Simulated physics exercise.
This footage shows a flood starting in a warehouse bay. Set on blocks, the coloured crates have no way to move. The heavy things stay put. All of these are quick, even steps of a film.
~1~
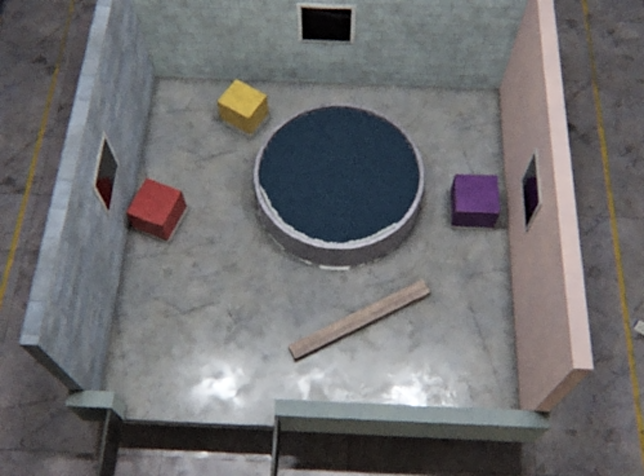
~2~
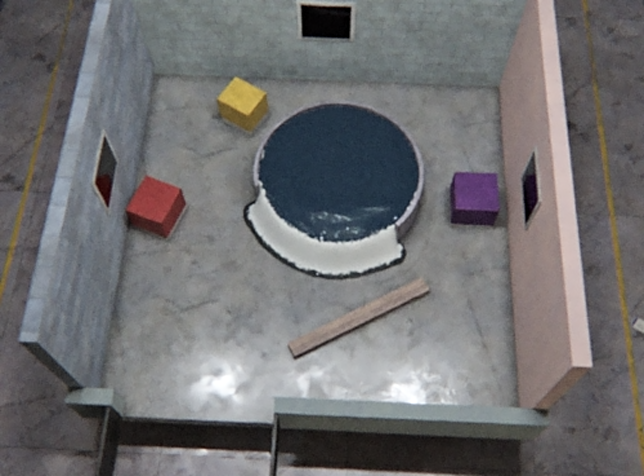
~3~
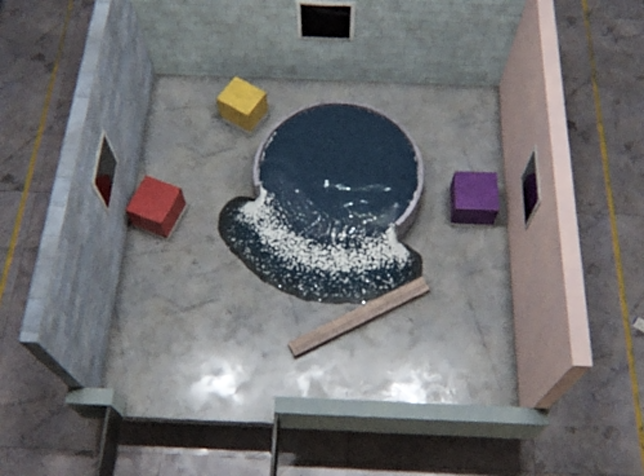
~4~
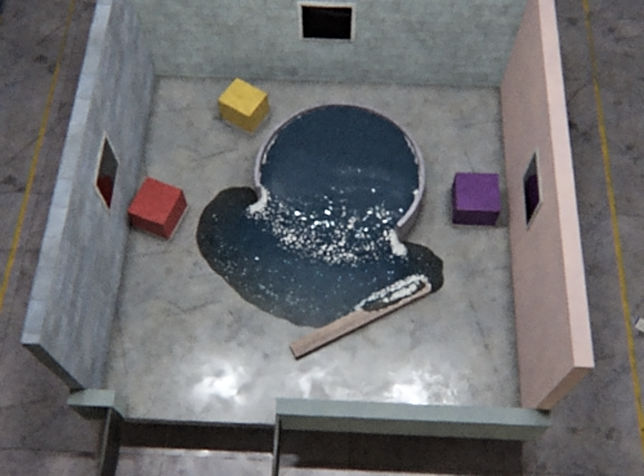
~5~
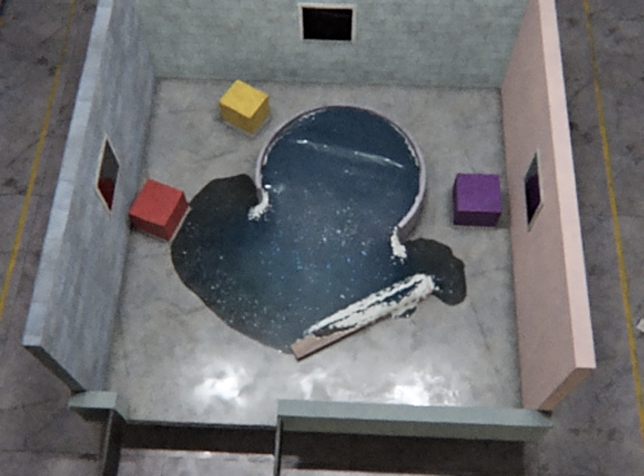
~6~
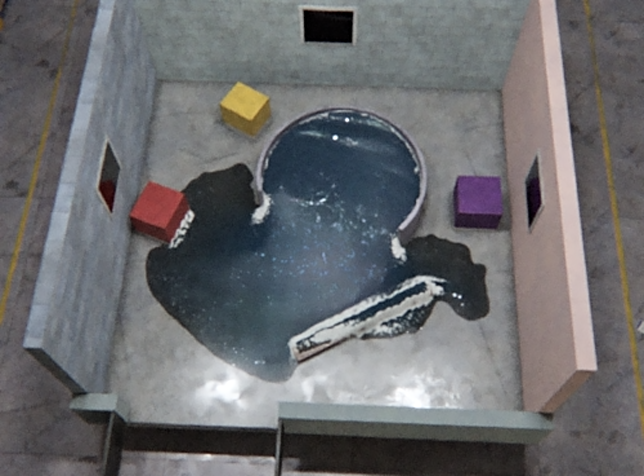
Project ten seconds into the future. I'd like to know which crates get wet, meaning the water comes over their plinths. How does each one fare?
The yellow crate does not get wet. The purple crate does get wet. The red crate does get wet.
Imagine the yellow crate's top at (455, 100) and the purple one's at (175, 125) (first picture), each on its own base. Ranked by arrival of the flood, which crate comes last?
The crate marked yellow.
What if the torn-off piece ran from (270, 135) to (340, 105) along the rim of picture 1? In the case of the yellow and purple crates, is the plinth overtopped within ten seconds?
So the yellow crate goes wet while the purple crate goes wet.
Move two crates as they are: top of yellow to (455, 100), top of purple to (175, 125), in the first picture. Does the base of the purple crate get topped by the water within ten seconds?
Well, the purple one is left untouched in the end.
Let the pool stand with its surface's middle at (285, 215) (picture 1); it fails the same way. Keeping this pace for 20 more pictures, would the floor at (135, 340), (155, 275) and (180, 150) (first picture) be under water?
As listed: Awash, awash, clear.
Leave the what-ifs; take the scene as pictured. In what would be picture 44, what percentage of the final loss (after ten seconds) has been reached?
Near 75 in a hundred.
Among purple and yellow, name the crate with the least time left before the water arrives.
Note: The purple-painted one is first.
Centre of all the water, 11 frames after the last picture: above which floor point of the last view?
Close to (307, 275), I reckon.
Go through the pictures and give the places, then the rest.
The first frame shows the round pool at (339, 175) is whole and still.
In the second frame, water pours out at (314, 253) and has run to (250, 208).
In the third frame, the front is at (226, 212), out from the gap at (314, 254).
In the fourth frame, the front is at (437, 285), out from the gap at (315, 256).
In the fifth frame, the front is at (189, 208), out from the gap at (317, 257).
In the sixth frame, the front is at (483, 310), out from the gap at (317, 260).
A moment on, water covers 55 % of the floor; the yellow crate not reached, the purple crate water round its plinth, the red crate water round its plinth.
Next, water covers 65 % of the floor; the yellow crate not reached, the purple crate water round its plinth, the red crate water round its plinth.
Then, water covers 65 % of the floor; the yellow crate not reached, the purple crate water round its plinth, the red crate water round its plinth.
Later, water covers 85 % of the floor; the yellow crate water round its plinth, the purple crate water round its plinth, the red crate water round its plinth.
In the end, water covers 100 % of the floor; the yellow crate stayed above the water, the purple crate was topped, the red crate was topped.
